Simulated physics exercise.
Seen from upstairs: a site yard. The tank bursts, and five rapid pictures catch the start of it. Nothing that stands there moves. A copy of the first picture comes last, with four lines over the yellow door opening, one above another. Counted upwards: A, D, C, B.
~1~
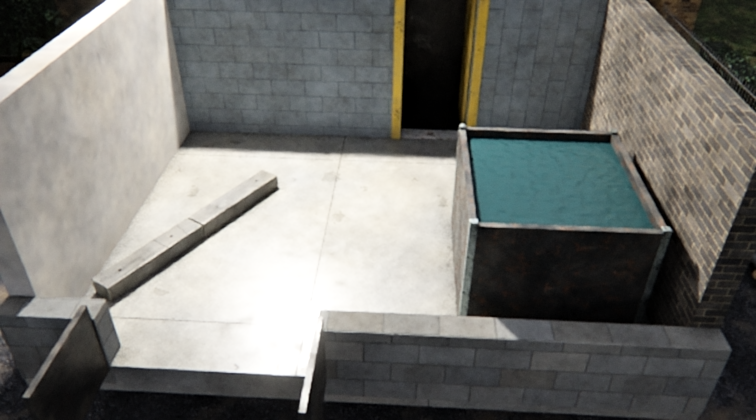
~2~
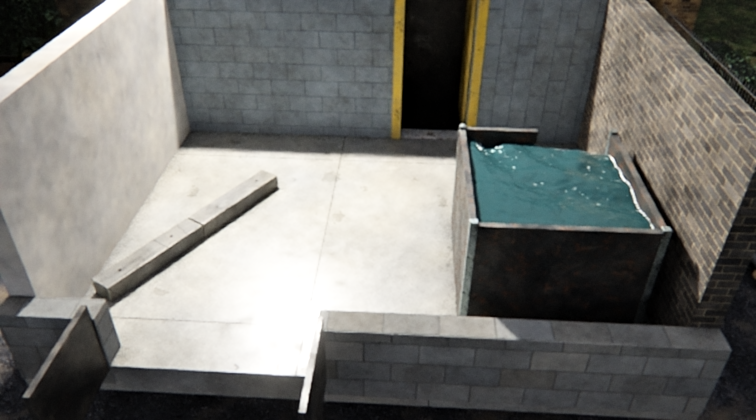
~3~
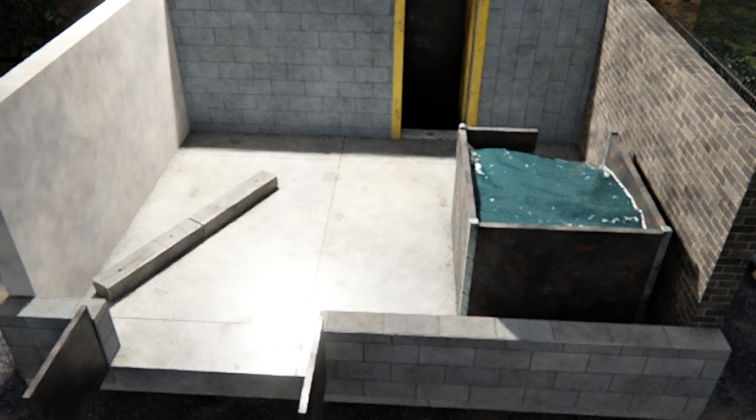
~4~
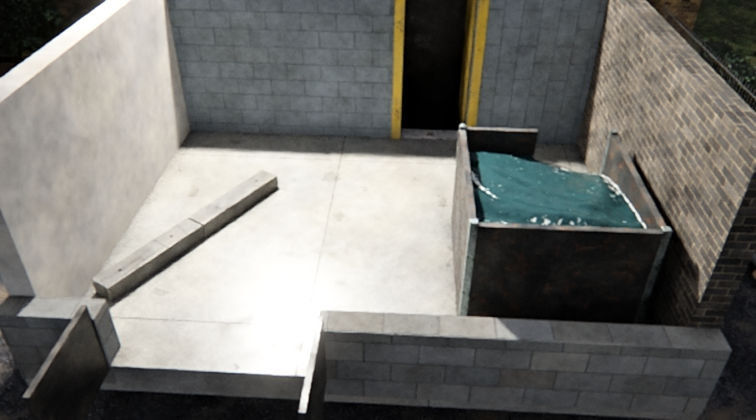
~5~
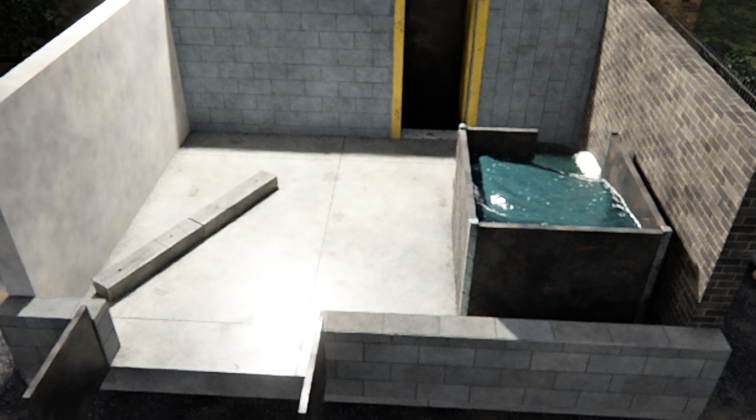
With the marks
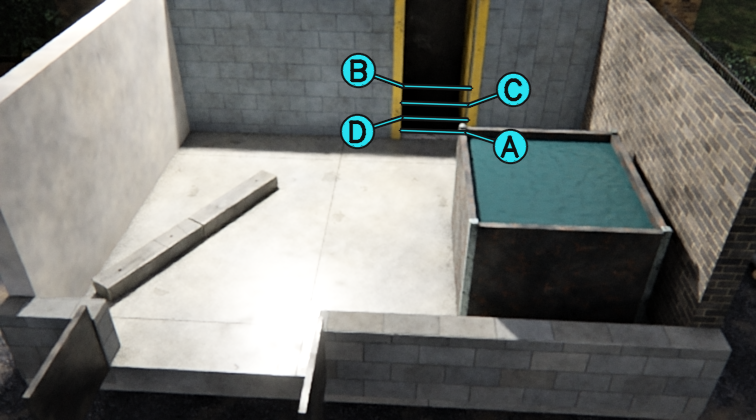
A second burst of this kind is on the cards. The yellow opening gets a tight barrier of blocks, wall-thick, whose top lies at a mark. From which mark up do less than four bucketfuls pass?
D.
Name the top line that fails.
A it is.
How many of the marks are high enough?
Three of them.
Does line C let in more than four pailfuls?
No.
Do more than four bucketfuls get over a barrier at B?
No.
On the marked copy, A at (433, 131); B at (436, 87); C at (435, 104); D at (434, 118); from the bottom up A, D, C, B.
With A, about 9 bucketfuls get in.
With B, nothing gets over.
With C, nothing gets over.
With D, a splash gets over, under a bucket.
